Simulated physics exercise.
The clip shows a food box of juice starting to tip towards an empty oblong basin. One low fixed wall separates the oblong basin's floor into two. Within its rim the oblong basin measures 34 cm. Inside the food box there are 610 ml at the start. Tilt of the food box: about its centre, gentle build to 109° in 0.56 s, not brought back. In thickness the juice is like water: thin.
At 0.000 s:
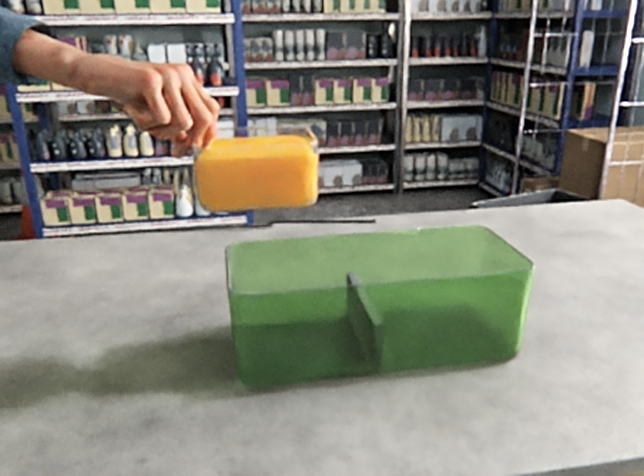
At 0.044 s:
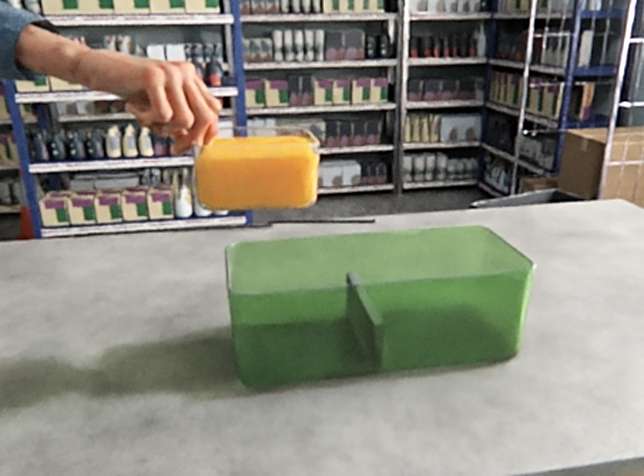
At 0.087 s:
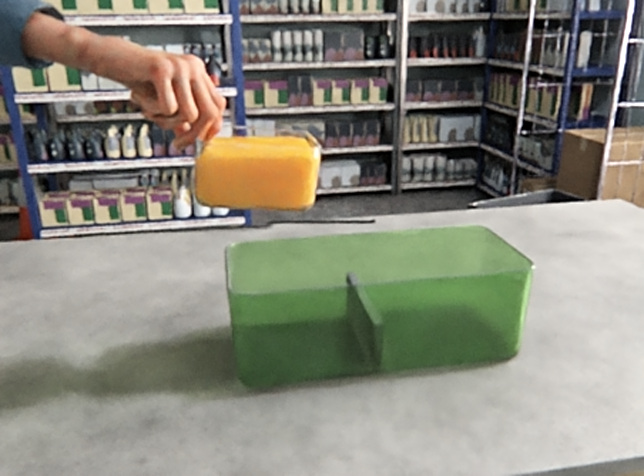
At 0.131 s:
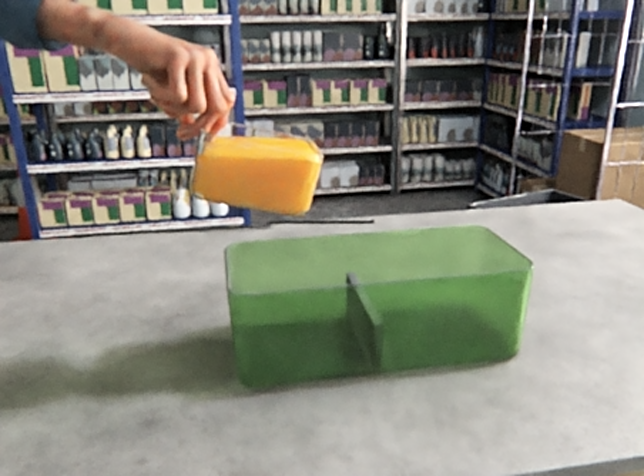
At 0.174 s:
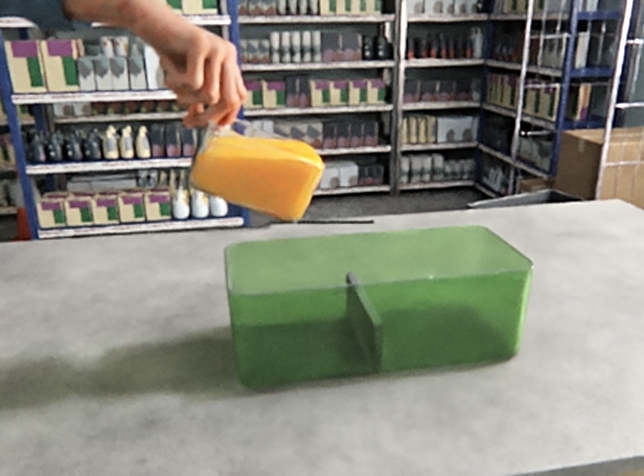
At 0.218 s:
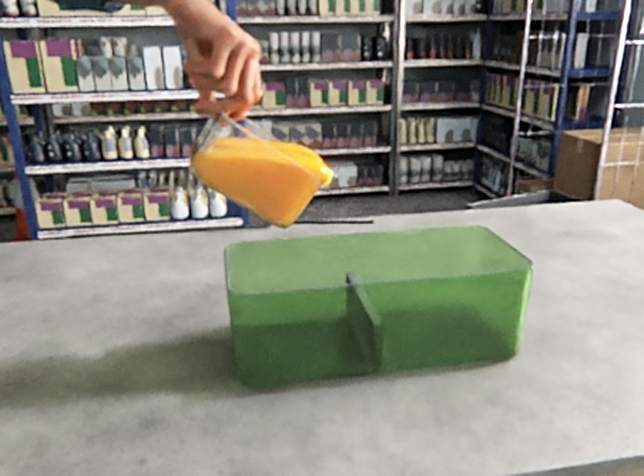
At first, a hand holds a clear food box of orange juice nearly level above an empty green oblong basin with a dividing wall. The hand shifts right as the box tilts, slowly and then more steeply, its right end dipping, until a little juice slips over the right edge.
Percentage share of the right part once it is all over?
33 per cent.
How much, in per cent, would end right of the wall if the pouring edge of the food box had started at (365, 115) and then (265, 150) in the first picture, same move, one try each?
The first try gives around 90 percent, the second around 5 percent.
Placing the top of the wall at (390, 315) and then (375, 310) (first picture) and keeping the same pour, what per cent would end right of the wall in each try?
The first gives near 20 per cent and the second near 20 per cent.
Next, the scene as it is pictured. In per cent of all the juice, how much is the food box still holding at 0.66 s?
Around 2 in a hundred.
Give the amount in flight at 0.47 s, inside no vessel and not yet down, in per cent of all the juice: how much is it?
My guess is roughly 32 %.
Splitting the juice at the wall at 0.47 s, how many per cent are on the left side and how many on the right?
Left roughly 26, right roughly 26.
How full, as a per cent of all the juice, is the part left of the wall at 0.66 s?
Roughly 62 in a hundred.
Then, 0.47 s in, the tilt is 102° and 16 per cent is still to pour, 26 is left of the wall and 25 right of it.
Then, 0.66 s in, the tilt is 109° and 2 per cent is still to pour, 62 is left of the wall and 32 right of it.
Then, 0.85 s in, the tilt is 109° and 0 per cent is still to pour, 65 is left of the wall and 32 right of it.
Then, 1.06 s in, the tilt is 109° and 0 per cent is still to pour, 65 is left of the wall and 33 right of it.
Finally, 65 per cent lies left of the wall, 33 right of it and 2 outside.
